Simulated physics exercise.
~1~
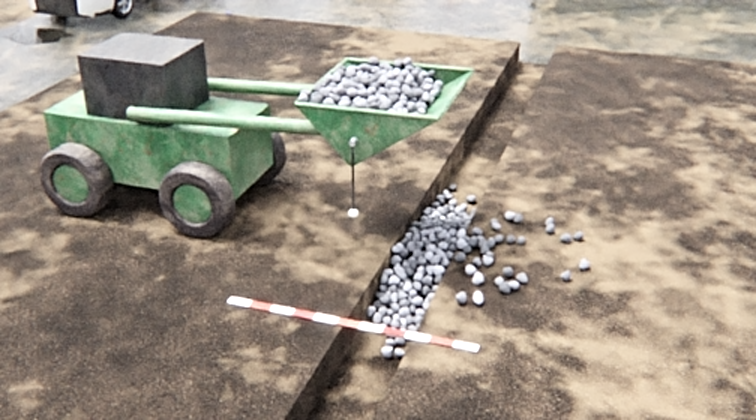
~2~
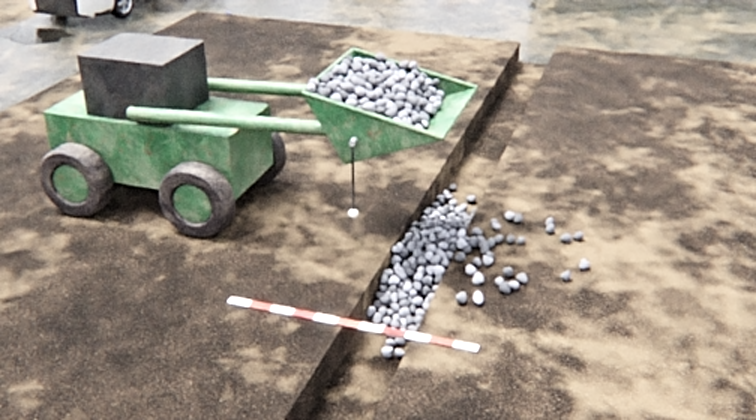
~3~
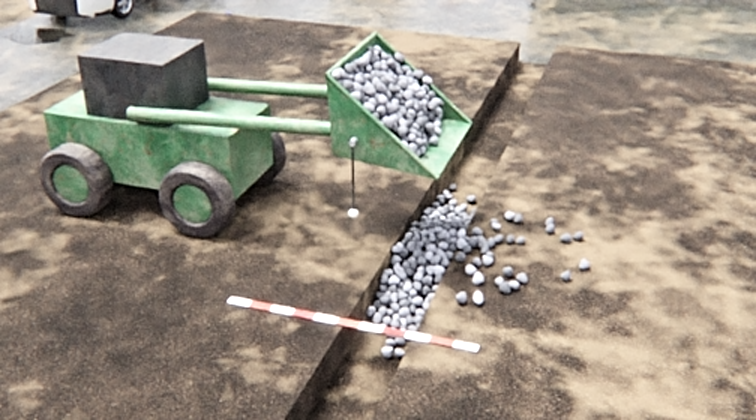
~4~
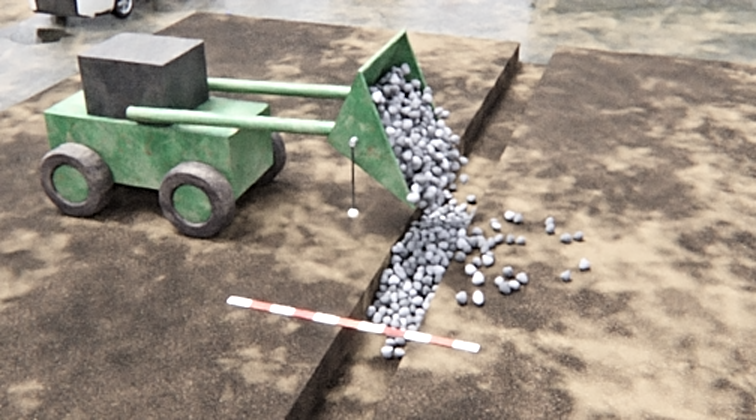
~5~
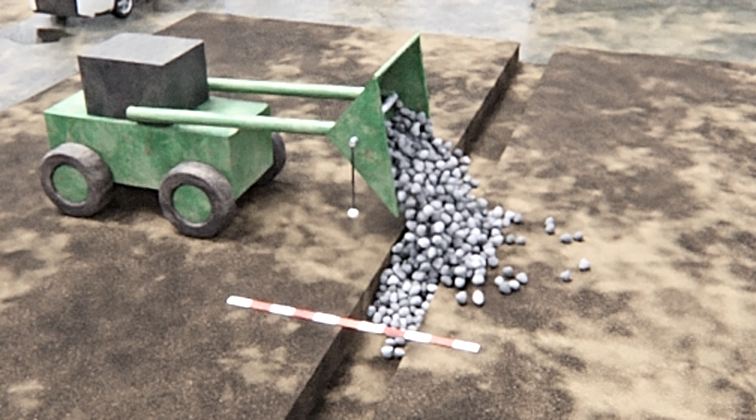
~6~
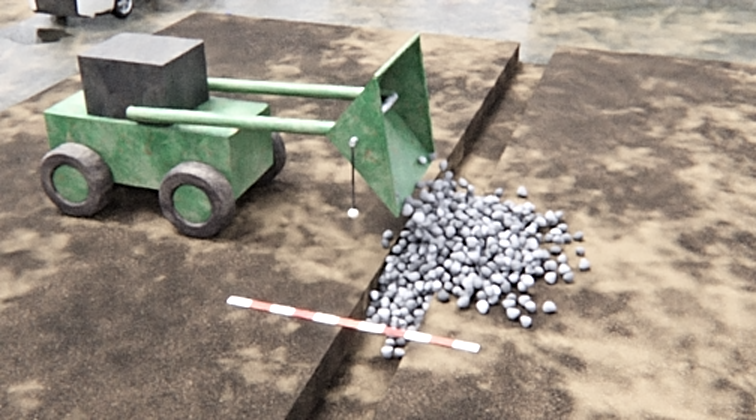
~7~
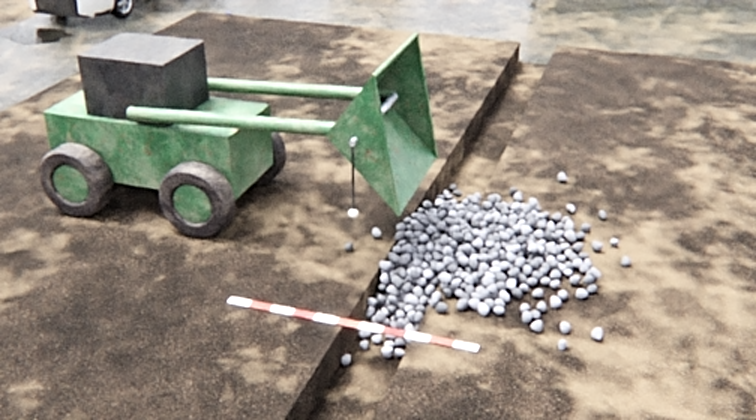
On patchy brown ground cut by a trench, a green loader with a dark block on top holds a bucket heaped with grey stones, while an earlier pile lies in and beyond the trench near a red and white striped staff. The bucket tips forward, gently at first, with its load still inside. As it steepens, the stones slide over the lip and pour down onto the older pile. They spread to the right across the far ground until the bucket is empty. At the end it hangs steeply tilted above a broad, low heap, with a few stones scattered around.
